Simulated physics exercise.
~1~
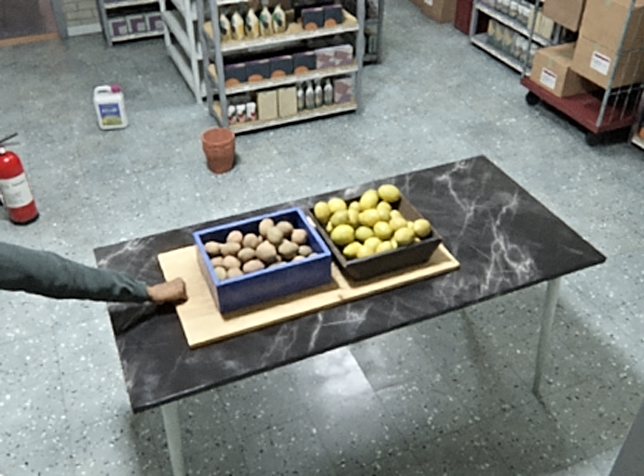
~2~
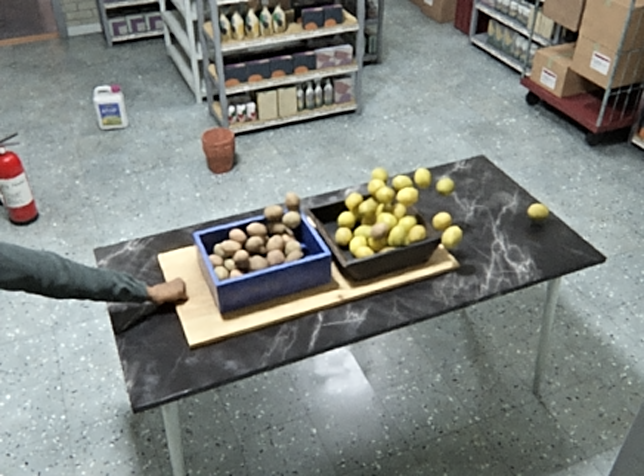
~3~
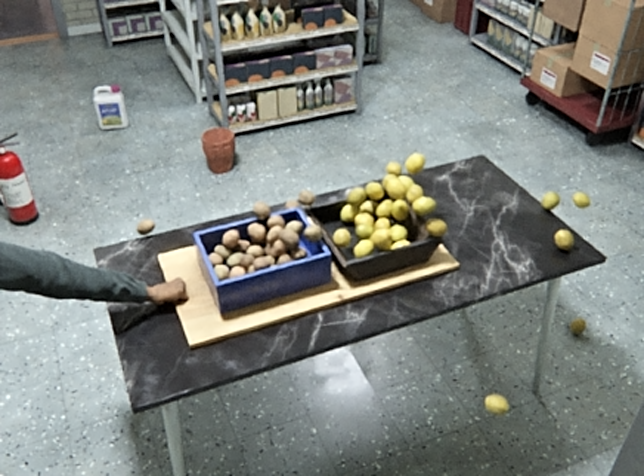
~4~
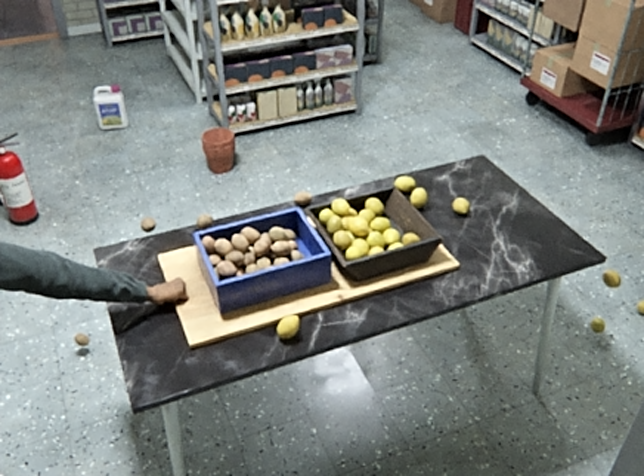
A sleeved arm reaching in from the left grips a wooden board on a black marble-patterned table, seen from above in a storeroom with shelves behind. On the board sit a blue tub of brown potatoes and, to its right, a black tub with sloping ends, heaped with yellow lemons. As the hand shakes the board, lemons jump up and spill over the right side, while a few potatoes hop out behind the blue tub. More lemons tumble across the table and off its right end. Finally, both tubs remain on the board, the black one visibly lower, with stray pieces scattered around.
